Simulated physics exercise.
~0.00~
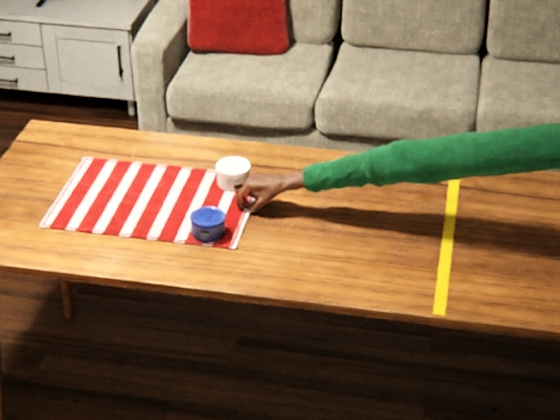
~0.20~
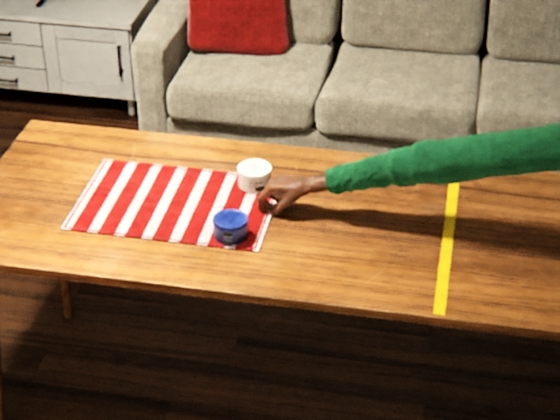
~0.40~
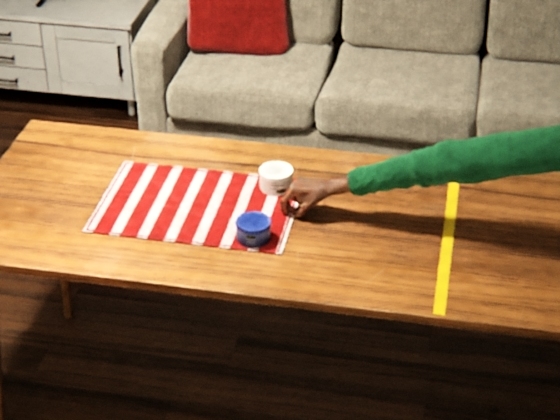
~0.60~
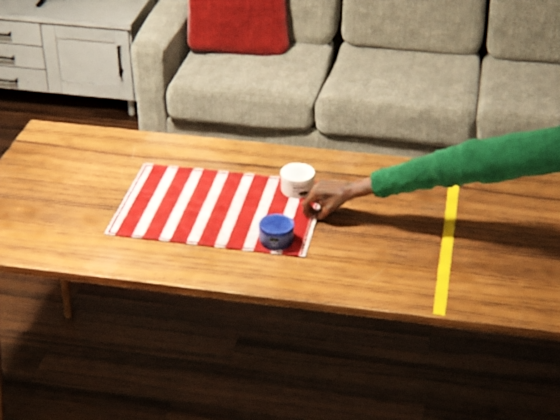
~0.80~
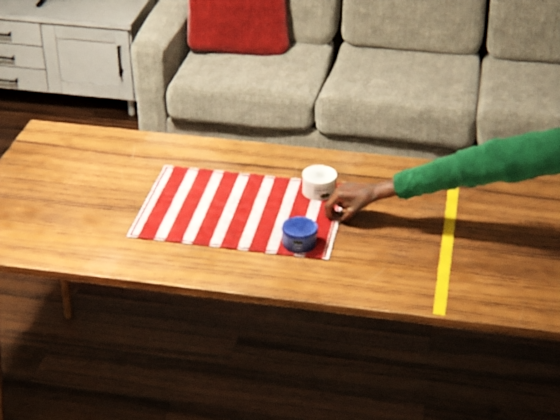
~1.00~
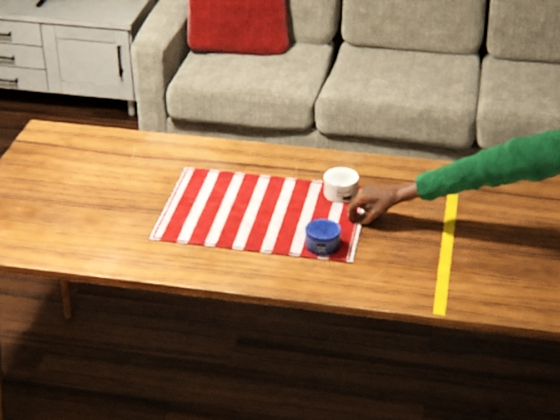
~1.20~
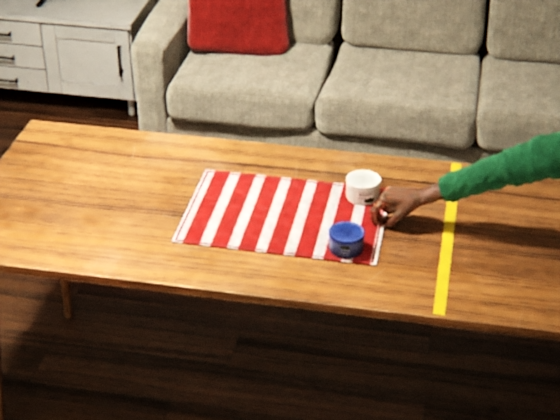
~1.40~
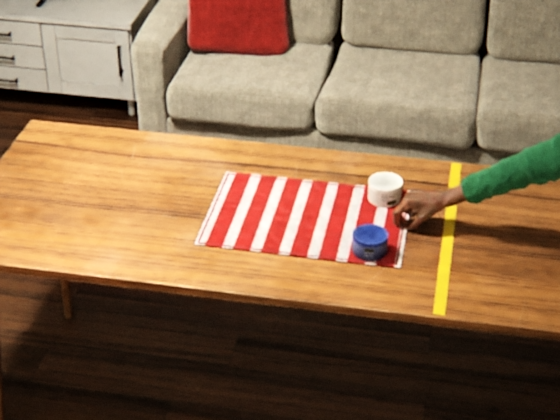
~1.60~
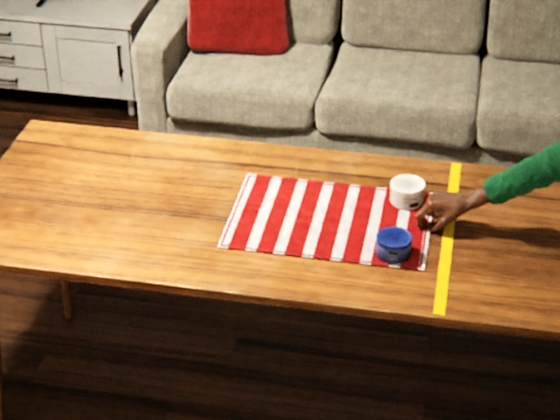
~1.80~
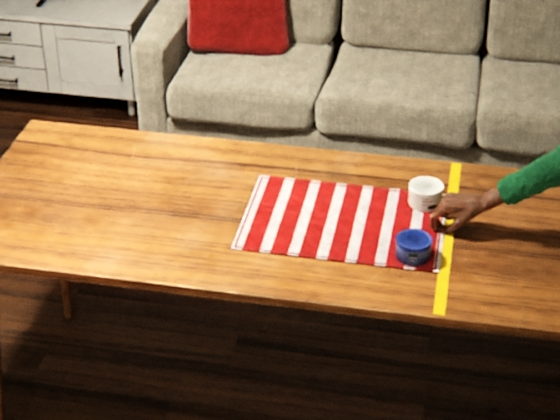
The clip shows a hand in a green sleeve steadily pulling a red and white striped cloth rightward across a wooden table, carrying a white tub and a blue tub. It ends with the cloth's edge at a yellow tape line and both tubs still on it.
